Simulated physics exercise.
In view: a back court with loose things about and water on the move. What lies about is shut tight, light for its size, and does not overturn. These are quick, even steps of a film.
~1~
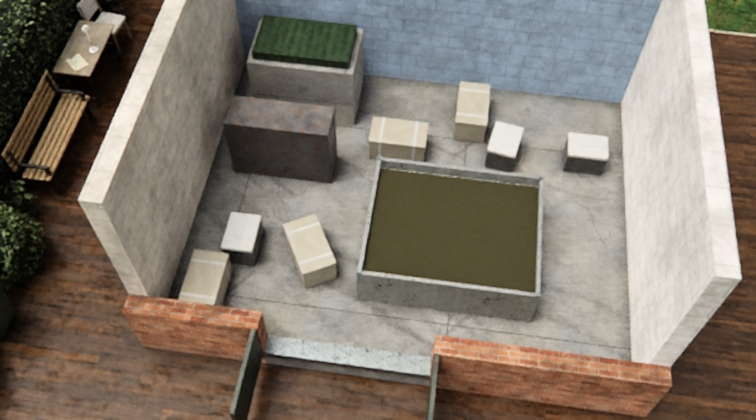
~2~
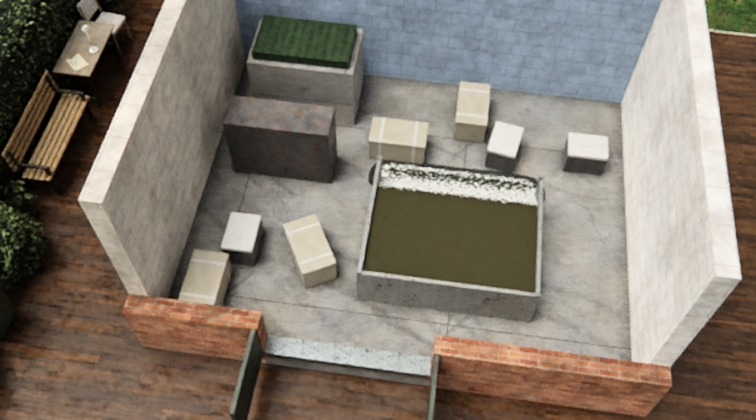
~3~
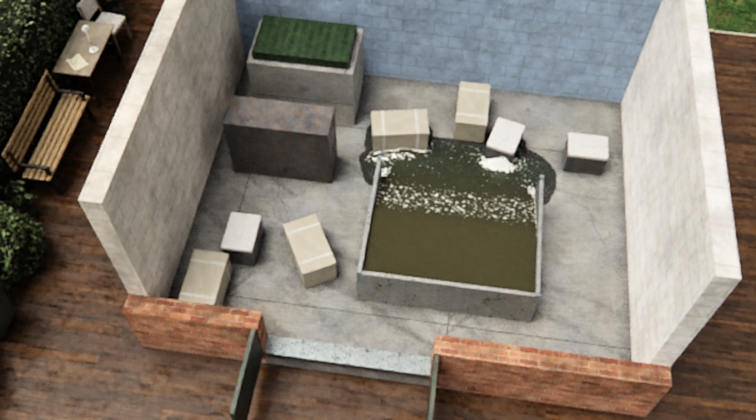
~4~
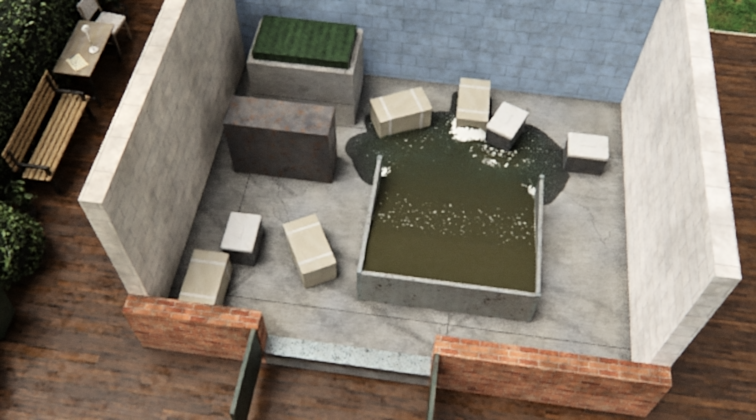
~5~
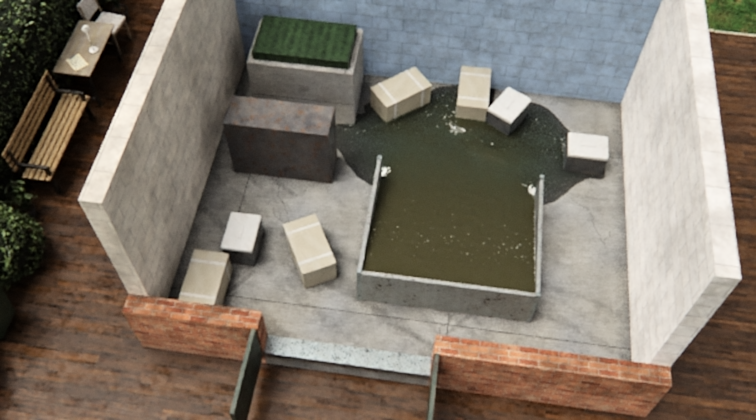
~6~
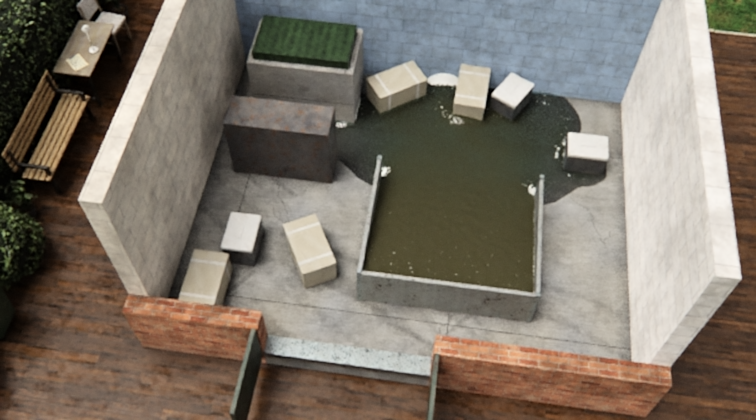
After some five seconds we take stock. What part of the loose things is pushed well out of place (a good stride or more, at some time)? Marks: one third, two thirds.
It is at least two thirds.
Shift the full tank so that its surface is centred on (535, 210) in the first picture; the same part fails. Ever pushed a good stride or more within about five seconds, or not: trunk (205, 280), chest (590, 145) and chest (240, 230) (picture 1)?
One after the other: Not that far, moved that far, short of that.
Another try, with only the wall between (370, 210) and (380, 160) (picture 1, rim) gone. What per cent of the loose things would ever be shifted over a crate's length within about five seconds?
Some 40 per cent.
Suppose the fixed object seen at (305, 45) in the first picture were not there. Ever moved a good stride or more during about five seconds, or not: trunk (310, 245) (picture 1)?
Answer: Less than that.
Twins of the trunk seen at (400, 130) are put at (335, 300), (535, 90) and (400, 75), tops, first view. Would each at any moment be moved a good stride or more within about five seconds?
As listed: Shifted that much, swept aside, that far or more.
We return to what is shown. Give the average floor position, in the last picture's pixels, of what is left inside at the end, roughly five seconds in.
Around (405, 258).
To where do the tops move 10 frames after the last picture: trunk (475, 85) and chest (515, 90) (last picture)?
Roughly at (504, 82) and (608, 97).
A moment on, 2 of 7 are well off their spots; 3 afloat.
Next, 2 of 7 are well off their spots; 4 afloat.
Later, 4 of 7 are well off their spots; 4 afloat.
In the end, 5 of 7 are well off their spots, and 5 have been at some point; 6 afloat.
